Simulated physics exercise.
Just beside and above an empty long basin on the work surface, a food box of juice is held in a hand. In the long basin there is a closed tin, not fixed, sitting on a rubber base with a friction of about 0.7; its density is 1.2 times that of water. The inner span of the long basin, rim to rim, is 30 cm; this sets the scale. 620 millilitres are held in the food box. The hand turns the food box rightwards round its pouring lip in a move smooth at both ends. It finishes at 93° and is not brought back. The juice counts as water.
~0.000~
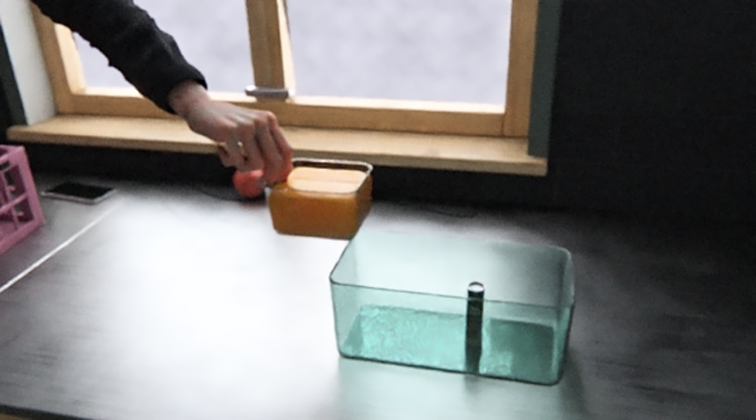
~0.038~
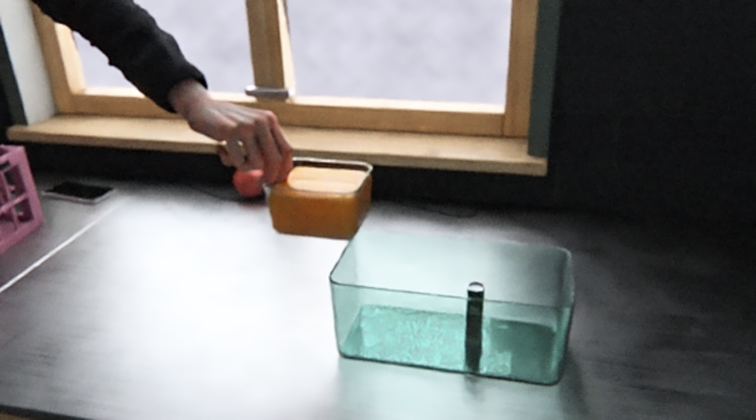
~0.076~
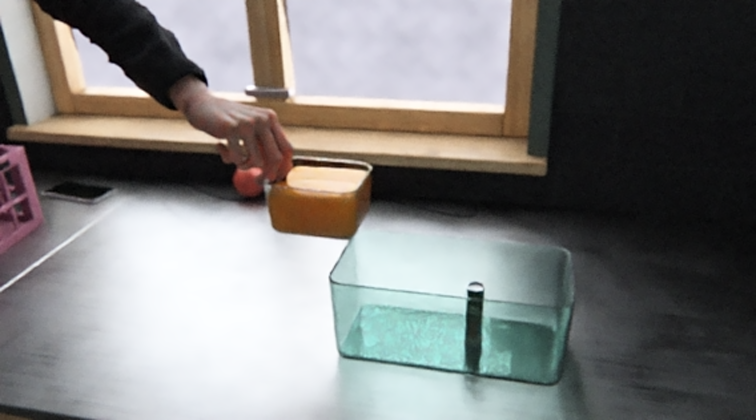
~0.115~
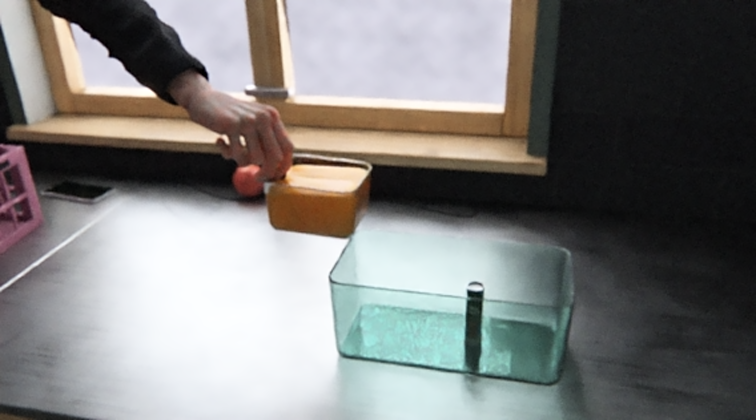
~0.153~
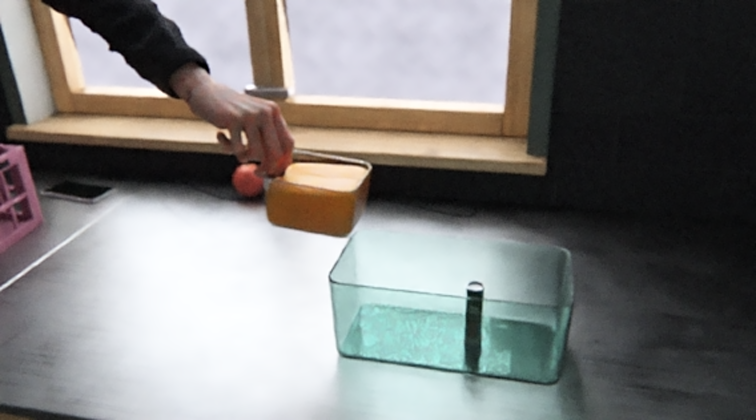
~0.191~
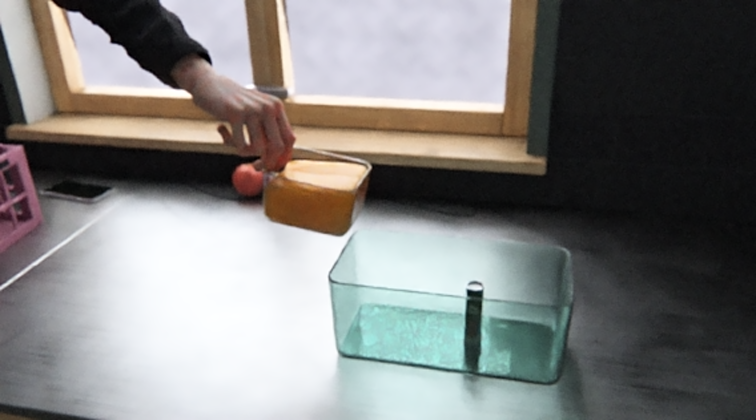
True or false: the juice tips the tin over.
False.
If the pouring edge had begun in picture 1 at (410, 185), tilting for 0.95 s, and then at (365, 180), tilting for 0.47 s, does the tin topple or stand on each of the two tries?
First it stays on its base; then it tips over.
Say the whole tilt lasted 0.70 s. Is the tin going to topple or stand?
Result: Tin tipped over.
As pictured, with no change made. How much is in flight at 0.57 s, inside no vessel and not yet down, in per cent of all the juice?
Estimate: About 30 % of all of it.
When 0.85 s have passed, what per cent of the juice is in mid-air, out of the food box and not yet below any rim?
About 22 per cent.
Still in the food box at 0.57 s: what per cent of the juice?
Still held: Roughly 64 % of the total.
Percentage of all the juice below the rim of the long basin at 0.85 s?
My estimate is about 66 percent.
Then, 0.57 s in, the tilt is 61° and 64 per cent is still to pour; the tin stands where it began.
Then, 0.85 s in, the tilt is 90° and 14 per cent is still to pour; the tin stands where it began.
Then, 1.13 s in, the tilt is 93° and 2 per cent is still to pour; the tin stands where it began.
Then, 1.45 s in, the tilt is 93° and 0 per cent is still to pour; the tin stands where it began.
Finally, the tin stands where it began.
